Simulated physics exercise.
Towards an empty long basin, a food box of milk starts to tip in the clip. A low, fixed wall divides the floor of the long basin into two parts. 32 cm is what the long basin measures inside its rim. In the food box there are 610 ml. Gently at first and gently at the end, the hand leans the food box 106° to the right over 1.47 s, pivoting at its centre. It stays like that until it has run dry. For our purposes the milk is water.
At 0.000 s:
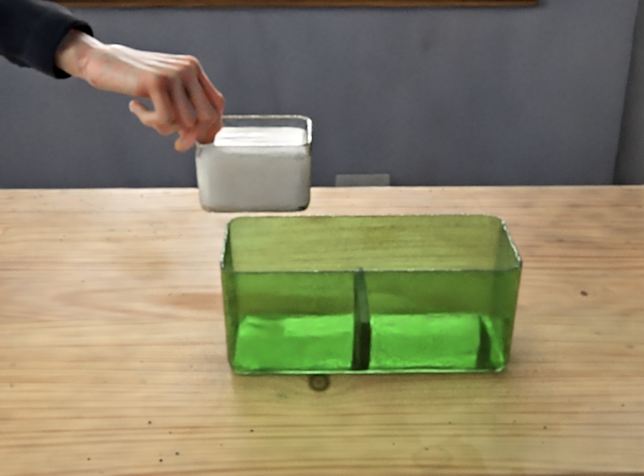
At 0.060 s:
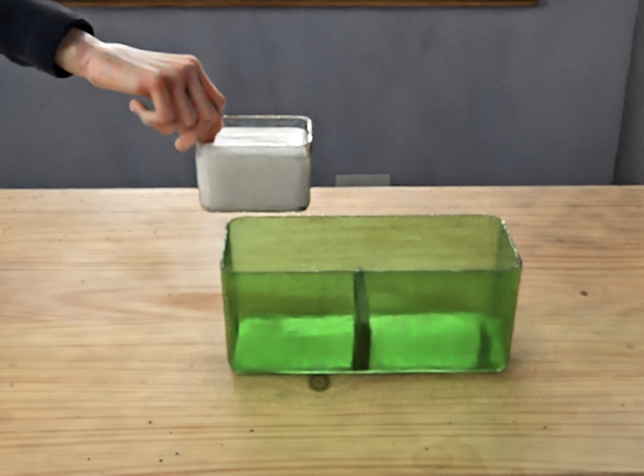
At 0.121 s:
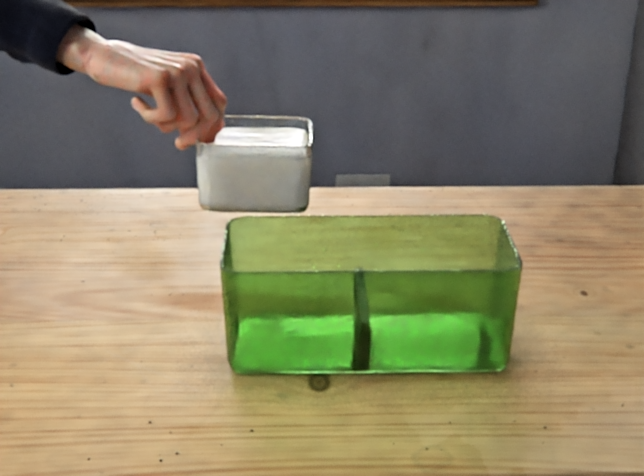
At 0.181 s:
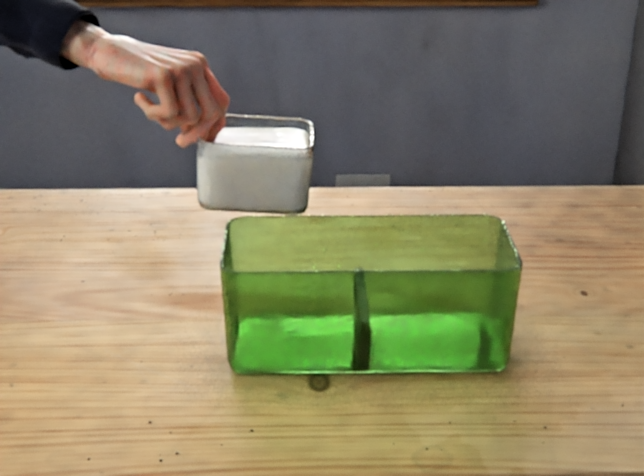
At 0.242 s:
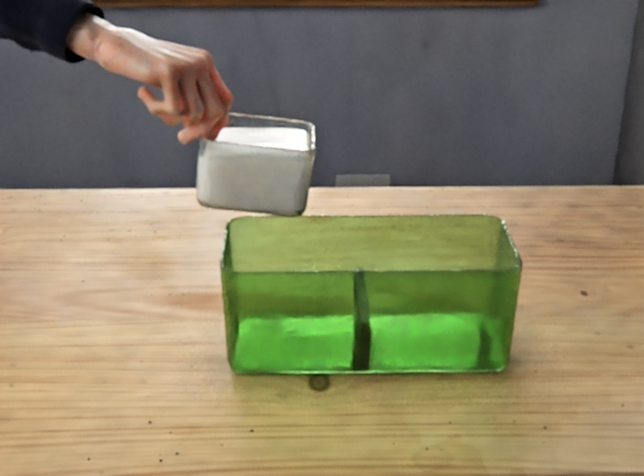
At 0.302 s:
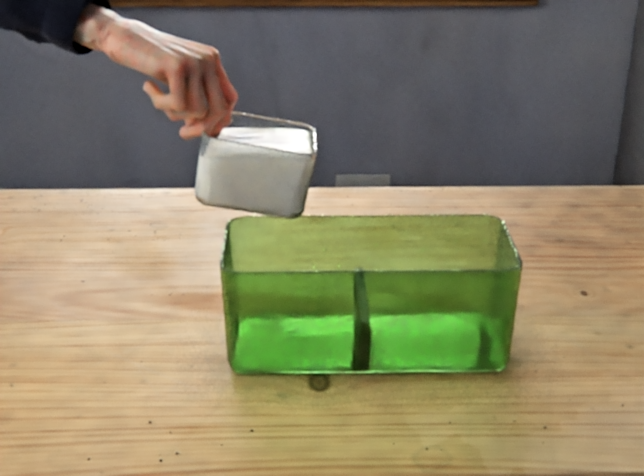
A hand slowly leans a clear box of milk rightward above a green divided basin.
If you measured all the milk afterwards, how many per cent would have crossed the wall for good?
Around 63 per cent would have crossed.
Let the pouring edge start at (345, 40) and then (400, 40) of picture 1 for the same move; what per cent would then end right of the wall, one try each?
It comes to 95 per cent, and then 95 per cent.
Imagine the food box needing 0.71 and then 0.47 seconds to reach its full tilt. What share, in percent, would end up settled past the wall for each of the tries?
Try 1: Approx. 50 %; try 2: Approx. 30 %.
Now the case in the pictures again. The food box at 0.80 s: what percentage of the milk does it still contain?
Near 60 in a hundred.
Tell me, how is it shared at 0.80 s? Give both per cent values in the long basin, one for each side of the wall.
Around 3 percent on the left and 16 on the right.
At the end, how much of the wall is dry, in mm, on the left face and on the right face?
Looks like roughly 50 mm on the left and roughly 42 mm on the right.
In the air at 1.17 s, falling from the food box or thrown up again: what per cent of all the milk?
Close to 5 in every hundred parts.
Then, 0.80 s in, the tilt is 61° and 59 per cent is still to pour, 3 is left of the wall and 16 right of it.
Then, 1.17 s in, the tilt is 95° and 13 per cent is still to pour, 19 is left of the wall and 63 right of it.
Then, 1.55 s in, the tilt is 106° and 0 per cent is still to pour, 36 is left of the wall and 63 right of it.
Then, 1.97 s in, the tilt is 106° and 0 per cent is still to pour, 37 is left of the wall and 63 right of it.
Finally, 37 per cent lies left of the wall, 63 right of it and 0 outside.
